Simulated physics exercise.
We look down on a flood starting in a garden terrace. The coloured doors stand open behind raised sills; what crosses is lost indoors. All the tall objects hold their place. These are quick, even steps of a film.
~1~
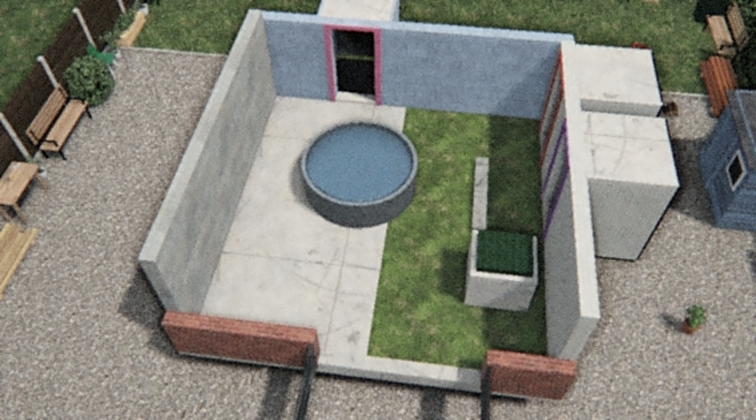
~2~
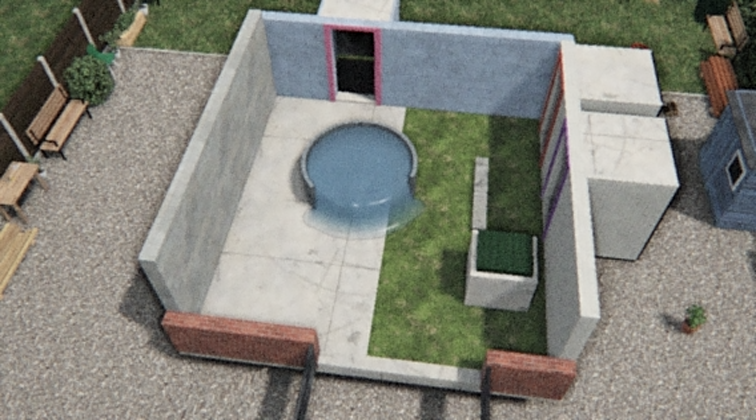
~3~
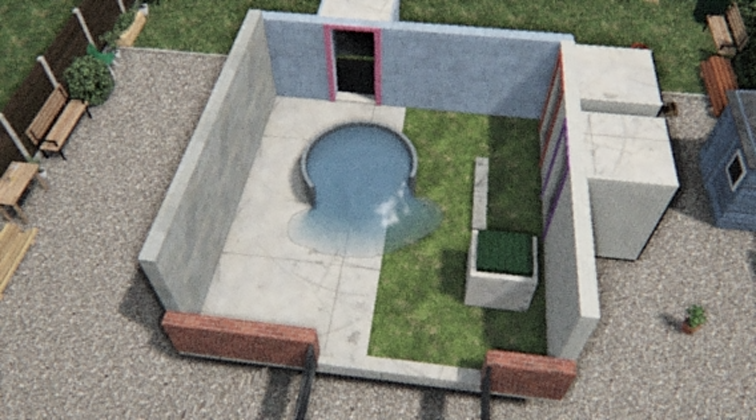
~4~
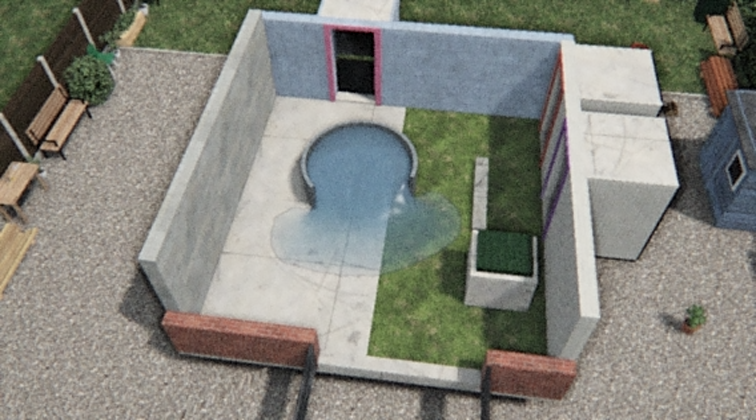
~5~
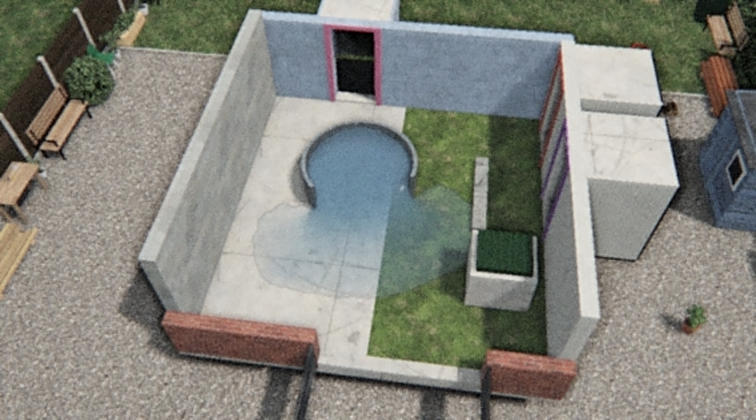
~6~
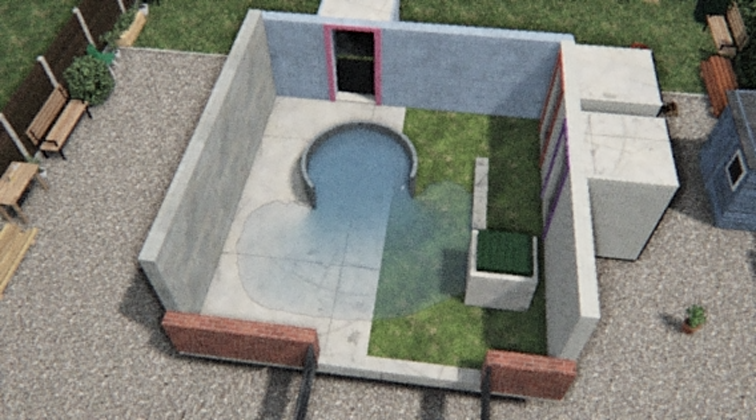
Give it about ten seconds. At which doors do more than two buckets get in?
In the end: The purple door admits no more than that; the red door admits no more than that; the pink door admits no more than that.
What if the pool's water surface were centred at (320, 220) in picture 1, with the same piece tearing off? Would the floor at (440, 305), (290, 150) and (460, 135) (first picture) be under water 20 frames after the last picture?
One after the other: Under water, under water, free of water.
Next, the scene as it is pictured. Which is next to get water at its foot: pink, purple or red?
That is the purple-painted one.
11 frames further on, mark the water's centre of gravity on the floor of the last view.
Near (362, 253).
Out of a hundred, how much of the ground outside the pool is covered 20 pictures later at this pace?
About 60 per cent.
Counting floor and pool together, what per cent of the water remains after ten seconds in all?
Close to 54 %.
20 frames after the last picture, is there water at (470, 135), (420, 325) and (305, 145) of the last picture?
In turn: Dry, under water, dry.
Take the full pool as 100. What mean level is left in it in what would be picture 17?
Near 28 in a hundred.
A moment on, water covers 45 % of the floor; the purple door not reached, the red door not reached, the pink door not reached.
Next, water covers 50 % of the floor; the purple door wet at the sill, nothing in, the red door not reached, the pink door not reached.
Then, water covers 60 % of the floor; the purple door wet at the sill, nothing in, the red door not reached, the pink door not reached.
Later, water covers 80 % of the floor; the purple door wet at the sill, nothing in, the red door wet at the sill, nothing in, the pink door not reached.
In the end, water covers 95 % of the floor; the purple door wet at the sill, nothing in, the red door wet at the sill, nothing in, the pink door wet at the sill, nothing in.
